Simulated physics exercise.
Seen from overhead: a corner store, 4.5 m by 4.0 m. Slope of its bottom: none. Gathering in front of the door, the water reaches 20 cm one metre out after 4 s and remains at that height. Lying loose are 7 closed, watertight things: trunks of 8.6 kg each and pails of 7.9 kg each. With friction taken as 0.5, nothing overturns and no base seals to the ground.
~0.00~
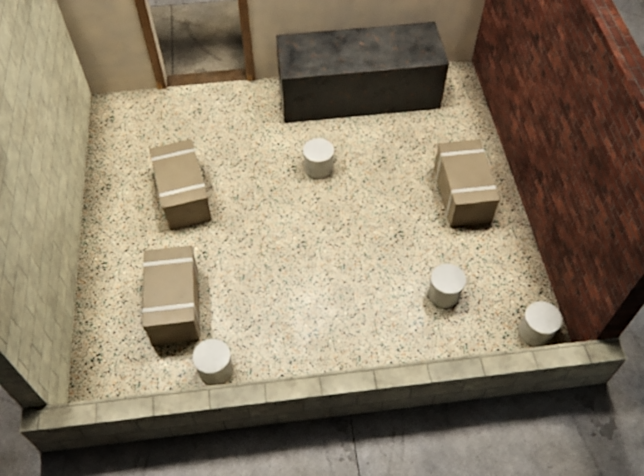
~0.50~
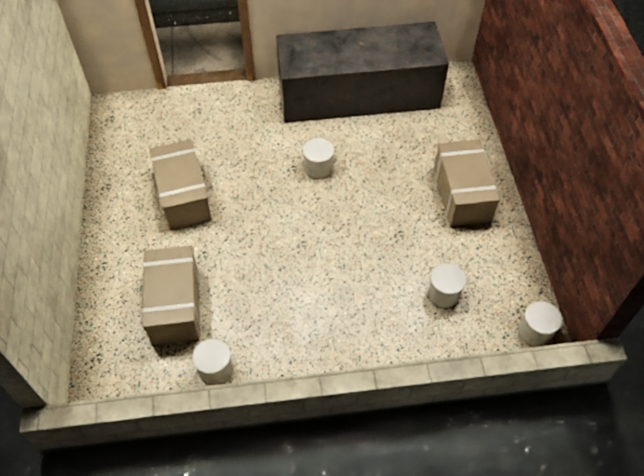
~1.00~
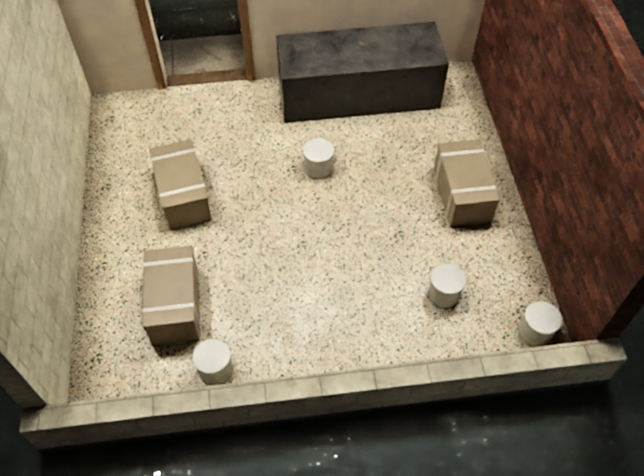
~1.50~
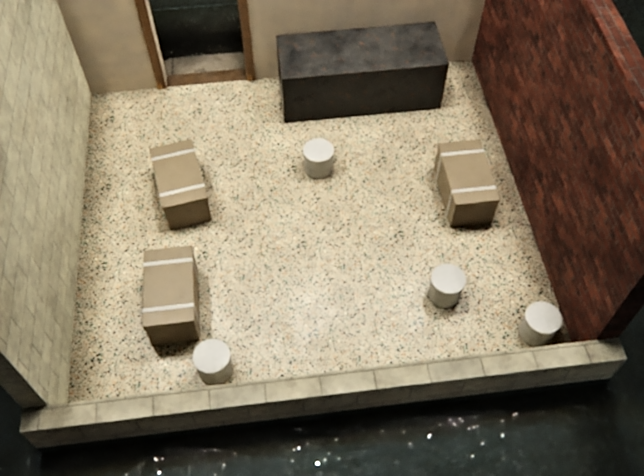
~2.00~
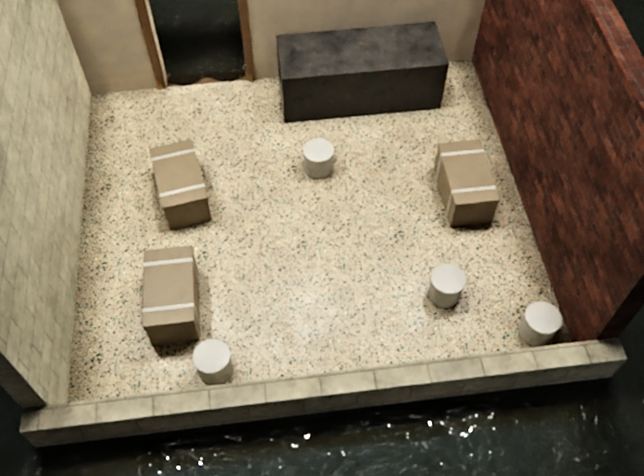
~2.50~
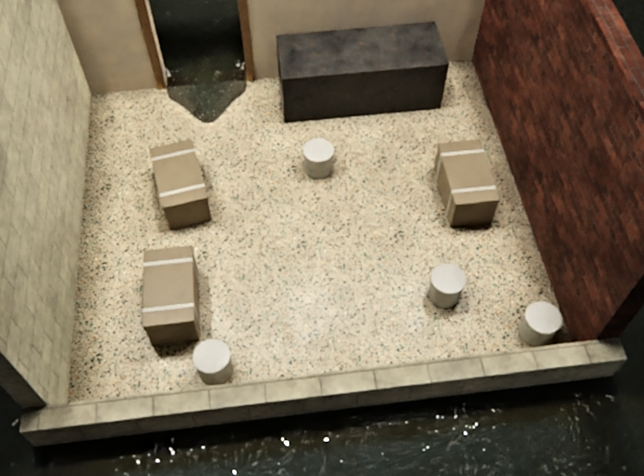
Dark water spreading outside a small walled room, then edging through the doorway onto the speckled floor, boxes and pails staying still.
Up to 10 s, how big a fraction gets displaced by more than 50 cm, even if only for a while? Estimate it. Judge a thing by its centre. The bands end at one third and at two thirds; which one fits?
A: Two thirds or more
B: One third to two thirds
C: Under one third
B, one third to two thirds.
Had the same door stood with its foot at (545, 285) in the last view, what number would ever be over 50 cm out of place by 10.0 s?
Count: 3.
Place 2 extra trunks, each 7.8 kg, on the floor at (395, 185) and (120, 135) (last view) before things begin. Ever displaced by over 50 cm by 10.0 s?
Note: Item 1 stays inside the limit; item 2 stays inside the limit.
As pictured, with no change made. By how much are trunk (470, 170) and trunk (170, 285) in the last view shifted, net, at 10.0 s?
0 cm, 80 cm.
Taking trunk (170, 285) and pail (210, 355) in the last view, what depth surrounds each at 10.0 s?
I'd put it at 10 cm and 10 cm respectively.
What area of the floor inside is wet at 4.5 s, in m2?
Wet area: Approx. 5.5 m2.
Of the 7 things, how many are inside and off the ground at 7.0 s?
Answer: 2.
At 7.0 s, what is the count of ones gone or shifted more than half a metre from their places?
The number by then is 1.
After 3.5 s 0 of 7 are over 50 cm from their spots; 0 afloat.
After 4.5 s 0 of 7 are over 50 cm from their spots; 0 afloat.
After 7.0 s 1 of 7 are over 50 cm from their spots; 2 afloat.
After 10.0 s 3 of 7 are over 50 cm from their spots, and 3 have been at some point; 3 afloat.
